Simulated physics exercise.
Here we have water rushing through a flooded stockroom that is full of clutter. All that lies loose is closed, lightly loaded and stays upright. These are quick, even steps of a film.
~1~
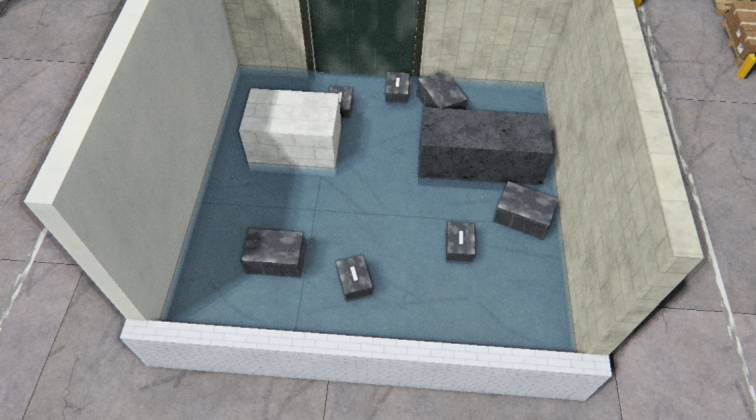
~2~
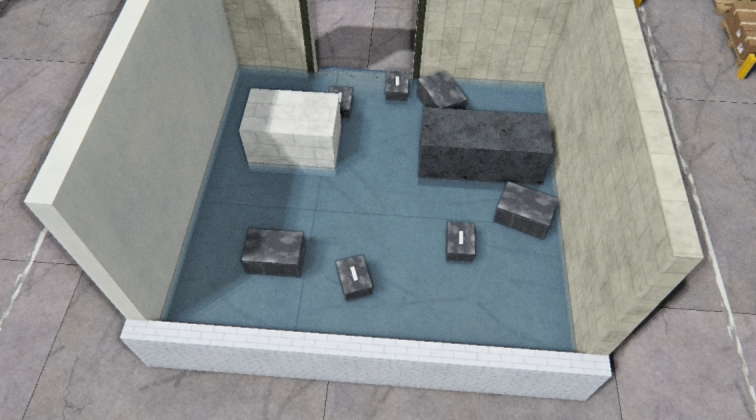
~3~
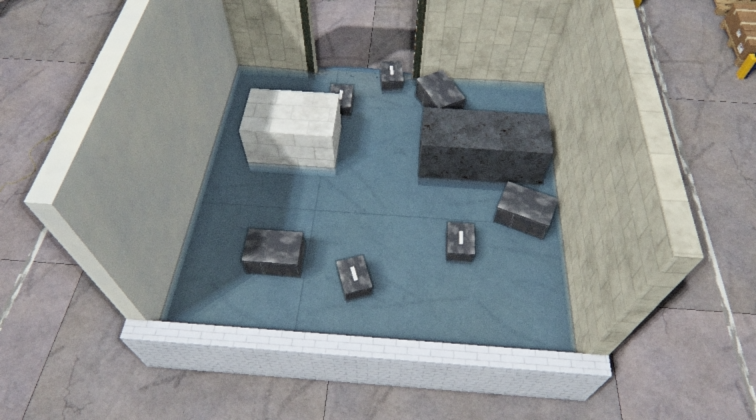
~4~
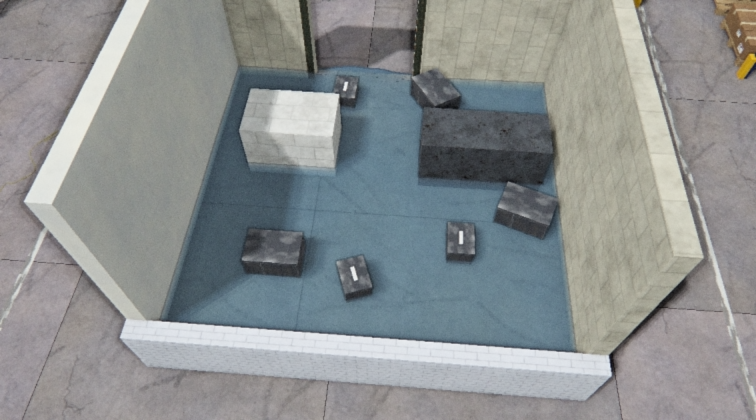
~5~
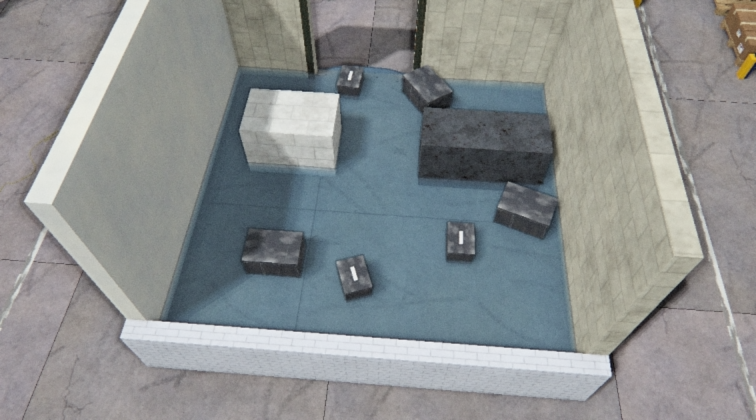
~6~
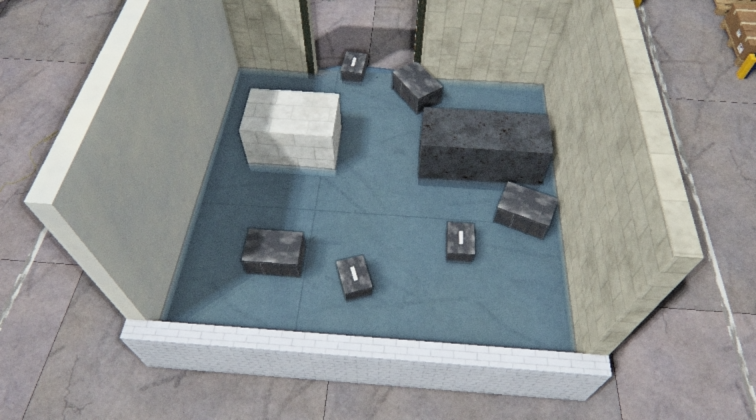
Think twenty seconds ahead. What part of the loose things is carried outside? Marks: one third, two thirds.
That comes to from one to two thirds.
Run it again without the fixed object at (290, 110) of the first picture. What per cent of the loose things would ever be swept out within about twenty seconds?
Close to 40 %.
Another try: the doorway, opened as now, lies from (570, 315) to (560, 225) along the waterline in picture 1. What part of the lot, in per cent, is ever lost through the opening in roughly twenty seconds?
Near 60 in a hundred.
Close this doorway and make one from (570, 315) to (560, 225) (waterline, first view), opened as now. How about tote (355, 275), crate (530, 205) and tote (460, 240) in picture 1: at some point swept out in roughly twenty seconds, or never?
In turn: Gone, through, out.
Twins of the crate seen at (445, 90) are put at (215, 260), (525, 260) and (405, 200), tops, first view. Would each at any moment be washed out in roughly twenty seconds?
In turn: Kept in, kept in, washed out.
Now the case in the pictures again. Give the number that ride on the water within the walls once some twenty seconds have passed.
That makes 2.
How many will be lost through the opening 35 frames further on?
It comes to 3.
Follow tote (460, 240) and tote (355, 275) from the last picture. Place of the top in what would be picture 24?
Close to (419, 198) and (347, 231).
A moment on, 3 of 7 are out; 4 afloat.
Next, 3 of 7 are out; 4 afloat.
Later, 3 of 7 are out; 4 afloat.
In the end, 4 of 7 are out; 2 afloat.
